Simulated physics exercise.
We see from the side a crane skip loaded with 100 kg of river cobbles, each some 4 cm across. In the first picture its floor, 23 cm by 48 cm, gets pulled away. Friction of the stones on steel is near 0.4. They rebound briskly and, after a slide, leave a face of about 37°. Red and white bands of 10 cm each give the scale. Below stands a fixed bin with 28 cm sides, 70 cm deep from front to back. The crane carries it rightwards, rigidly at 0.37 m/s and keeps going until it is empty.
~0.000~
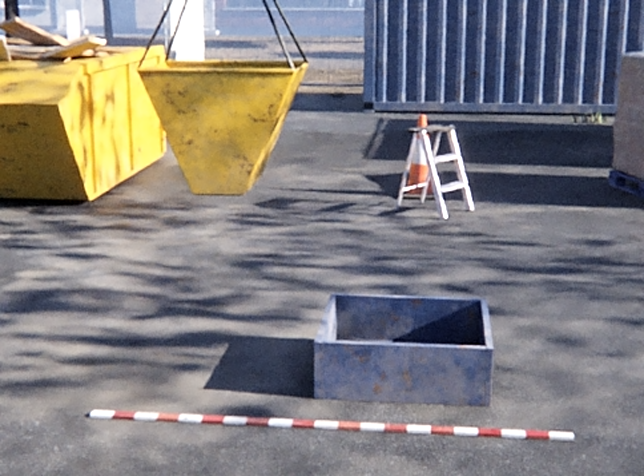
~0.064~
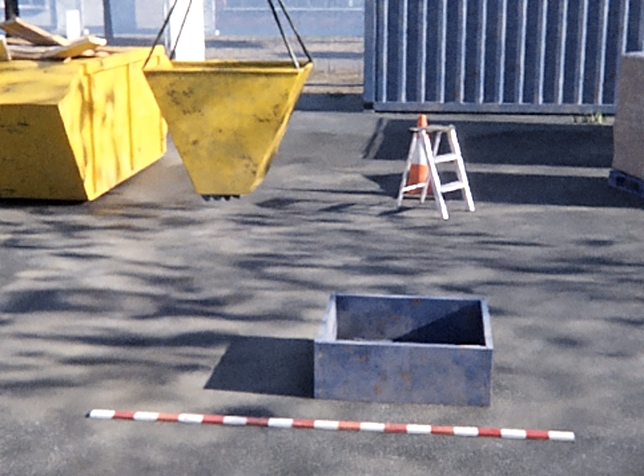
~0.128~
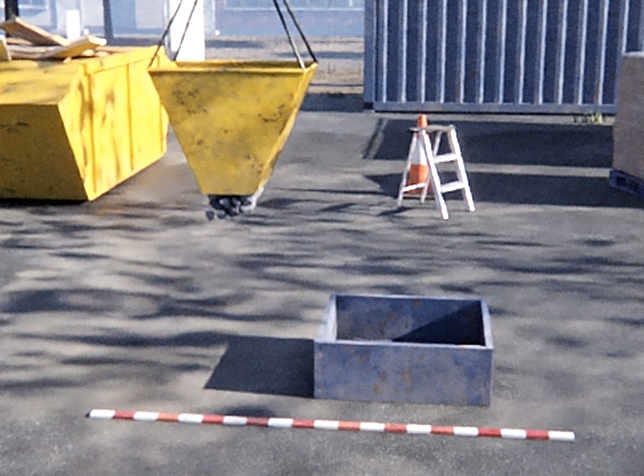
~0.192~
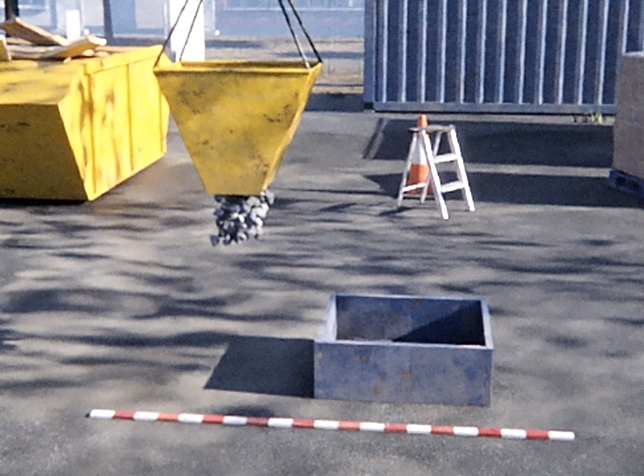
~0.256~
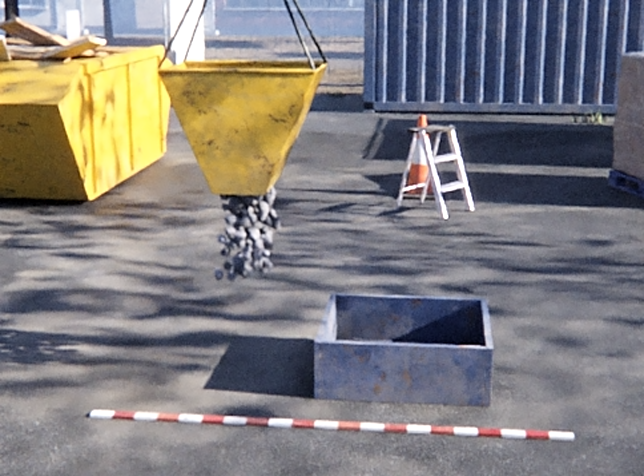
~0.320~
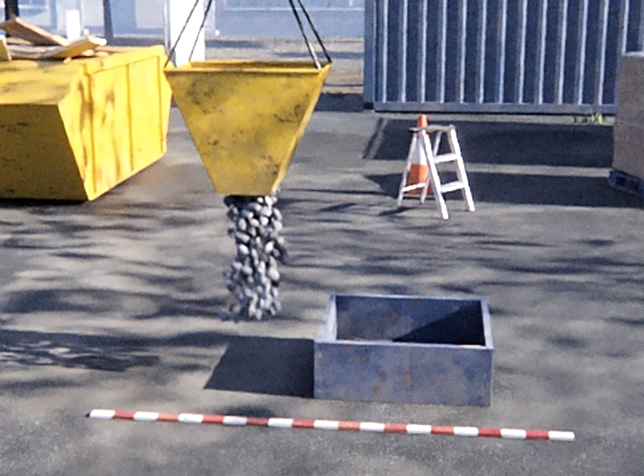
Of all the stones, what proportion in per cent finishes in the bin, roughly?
Roughly 0 per cent of them.
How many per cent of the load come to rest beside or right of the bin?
0 %.
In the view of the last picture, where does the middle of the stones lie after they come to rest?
I'd say close to pixel (275, 358).
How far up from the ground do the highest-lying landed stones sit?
Max stone height at rest approx 18 cm.
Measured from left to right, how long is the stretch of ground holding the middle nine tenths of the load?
I'd say close to 60 cm, left to right.
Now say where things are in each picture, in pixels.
In the first picture, the outlet is at (218, 183); nothing has dropped yet.
In the second picture, the outlet is at (223, 183); 4 % is out.
In the third picture, outlet at (228, 183), the stream shows down to (235, 210); 90 % still inside.
In the fourth picture, outlet at (233, 184), the stream shows down to (241, 237); 84 % still inside.
In the fifth picture, outlet at (238, 184), the stream shows down to (247, 271); 76 % still inside.
In the sixth picture, outlet at (243, 184), the stream shows down to (249, 311); 68 % still inside.
After 0.7 s, 12 % in the crane skip, 88 % falling or lying left of the bin; the stones farthest right are at (320, 361).
After 1.1 s, 0 % in the crane skip, 98 % falling or lying left of the bin, 1 % falling or lying beside or right of the bin; the stones farthest right are at (340, 384).
After 1.7 s, 0 % in the crane skip, 98 % falling or lying left of the bin, 2 % falling or lying beside or right of the bin; the stones farthest right are at (356, 379).
After 2.6 s, 0 % in the crane skip, 98 % falling or lying left of the bin, 2 % falling or lying beside or right of the bin; the stones farthest right are at (357, 380).
After 4.5 s, 0 % in the crane skip, 98 % left of the bin, 2 % beside or right of the bin; the stones farthest right are at (357, 380).
